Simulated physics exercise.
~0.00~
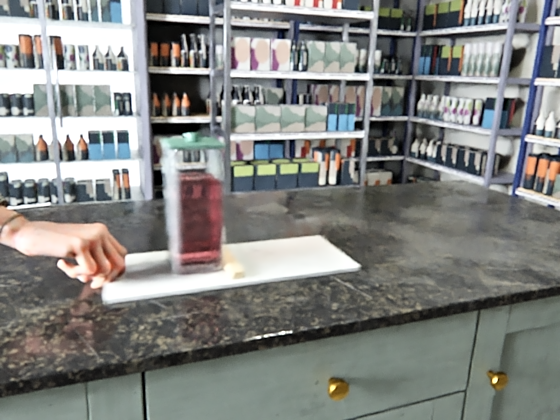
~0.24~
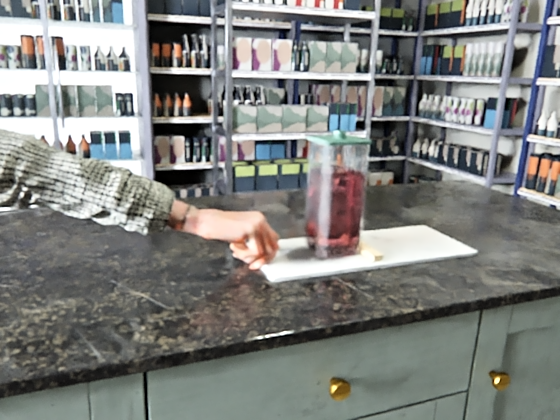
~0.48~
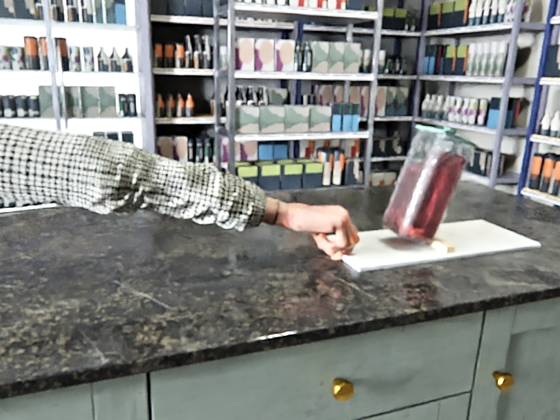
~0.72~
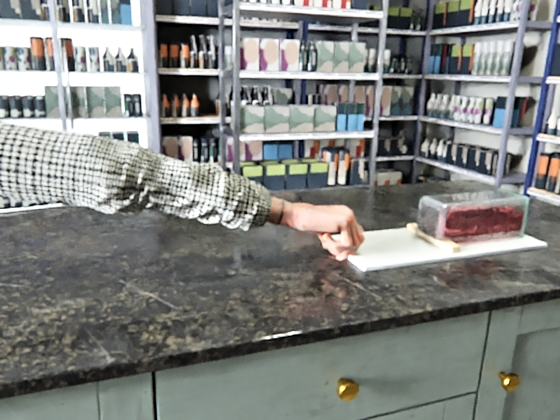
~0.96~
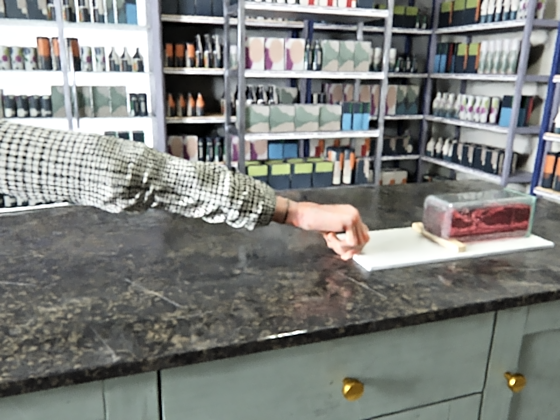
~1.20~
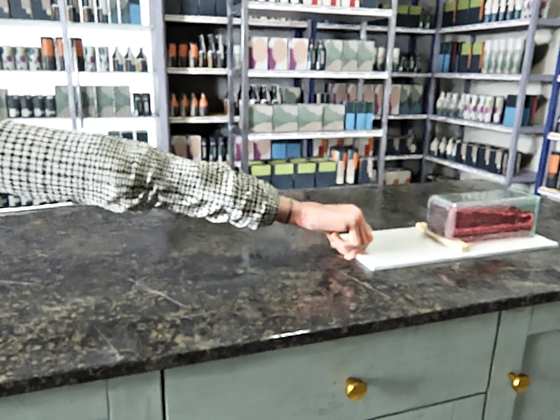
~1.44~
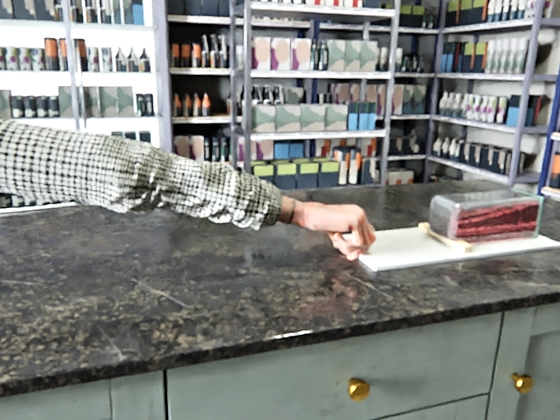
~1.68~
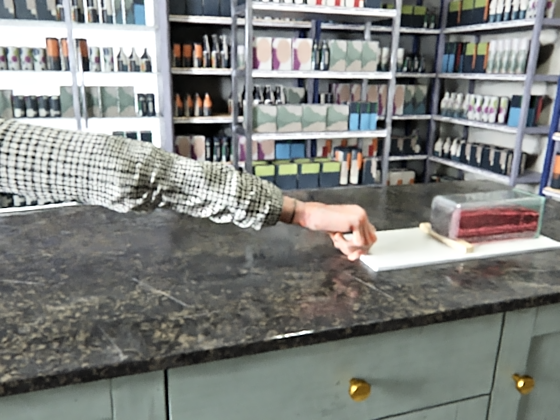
Hand sliding a white board rightward across a dark countertop, the closed container of red liquid tipping over and lying on its side.
